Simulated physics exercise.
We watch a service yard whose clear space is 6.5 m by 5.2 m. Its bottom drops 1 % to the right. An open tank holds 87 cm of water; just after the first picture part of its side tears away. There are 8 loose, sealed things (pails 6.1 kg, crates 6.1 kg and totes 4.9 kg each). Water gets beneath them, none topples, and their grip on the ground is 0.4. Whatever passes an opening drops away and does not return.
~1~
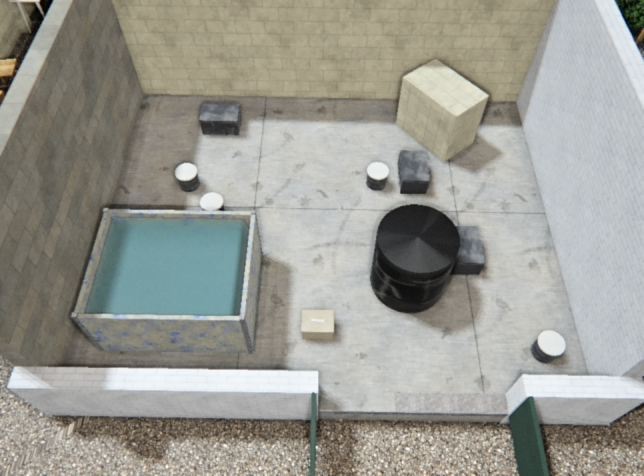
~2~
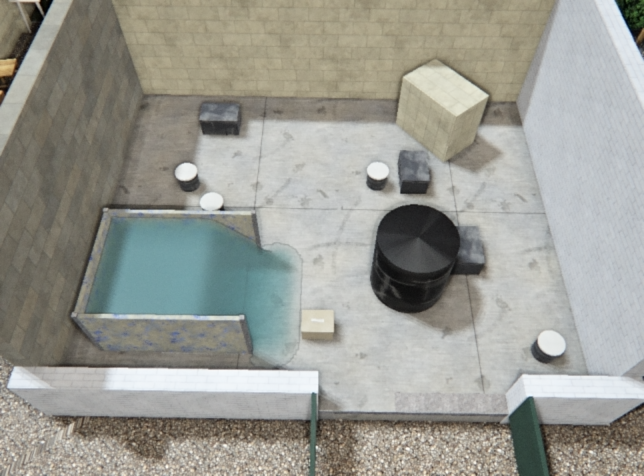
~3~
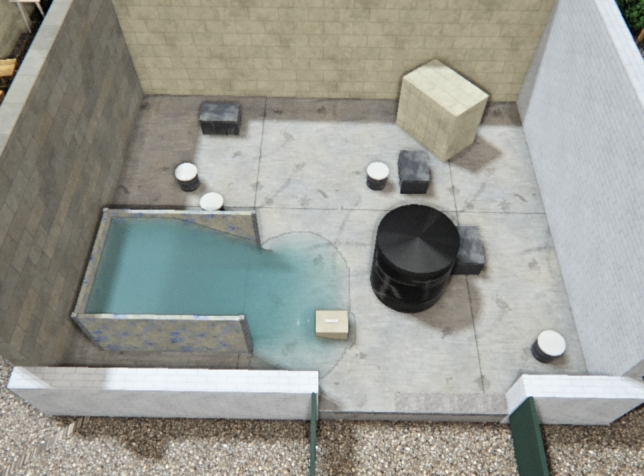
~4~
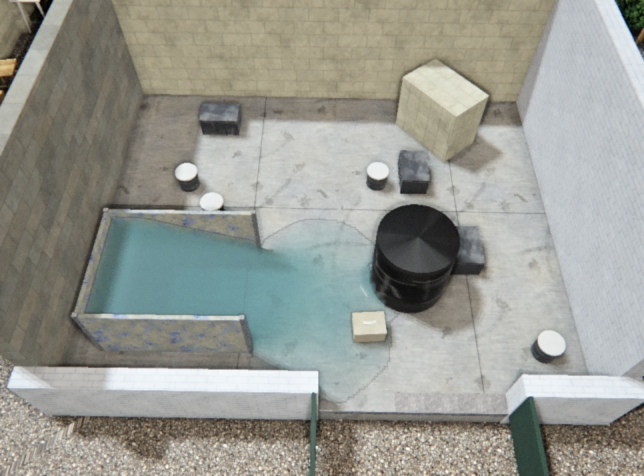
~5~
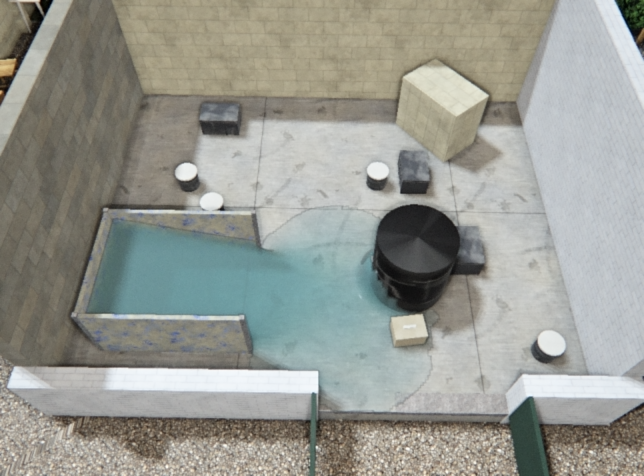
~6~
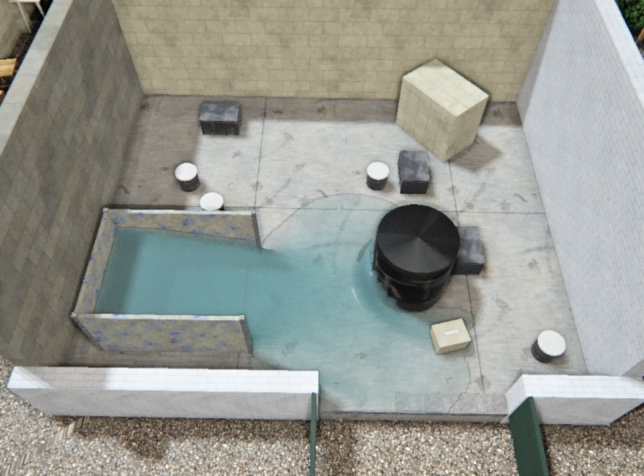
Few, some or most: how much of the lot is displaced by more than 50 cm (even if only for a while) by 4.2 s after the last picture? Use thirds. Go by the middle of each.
Share: From one to two thirds.
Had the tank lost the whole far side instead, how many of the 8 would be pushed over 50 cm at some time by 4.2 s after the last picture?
Then 6.
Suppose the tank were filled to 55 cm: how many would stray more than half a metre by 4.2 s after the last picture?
Then 4.
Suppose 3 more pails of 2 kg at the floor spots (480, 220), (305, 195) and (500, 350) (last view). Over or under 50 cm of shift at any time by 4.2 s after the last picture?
In turn: Over, less, over.
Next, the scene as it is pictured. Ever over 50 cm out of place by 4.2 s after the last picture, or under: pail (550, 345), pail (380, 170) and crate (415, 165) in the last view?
In that order: More, over, past it.
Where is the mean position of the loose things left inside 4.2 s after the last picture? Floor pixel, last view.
At about (337, 169).
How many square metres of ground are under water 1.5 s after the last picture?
About 19 m2.
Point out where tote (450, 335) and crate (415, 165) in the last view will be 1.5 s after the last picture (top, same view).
Near (572, 310) and (416, 128).
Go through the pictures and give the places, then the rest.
The first frame shows a tote at (318, 321) rests on the ground; a pail at (378, 170) rests on the ground; water covers 2.5 m2; 0 of 8 have shifted.
The second frame shows a tote at (318, 321), on the bottom; a pail at (378, 170), on the bottom; 3.5 m2 under water; 0 of 8 have shifted.
The third frame shows a tote at (332, 321) rests on the ground, 18 cm from its start; a pail at (378, 170), on the bottom; water covers 4.8 m2; 1 of 8 have shifted.
The fourth frame shows a tote at (369, 323) rests on the ground, 64 cm from its start; a pail at (378, 170), on the bottom; water covers 6.3 m2; 1 of 8 have shifted.
The fifth frame shows a tote at (410, 327) rests on the ground, 114 cm from its start; a pail at (378, 170) rests on the ground; 7.6 m2 under water; 1 of 8 have shifted.
The sixth frame shows a tote at (451, 333), on the bottom, 165 cm from its start; a pail at (378, 170), on the bottom; 9.0 m2 under water; 1 of 8 have shifted.
Then, 0.4 s after the last picture 1 of 8 are over 50 cm from their spots; 0 afloat.
Then, 1.5 s after the last picture 4 of 8 are over 50 cm from their spots; 3 afloat.
Then, 2.8 s after the last picture 4 of 8 are over 50 cm from their spots; 4 afloat.
Then, 4.2 s after the last picture 4 of 8 are over 50 cm from their spots, and 4 have been at some point; 4 afloat.
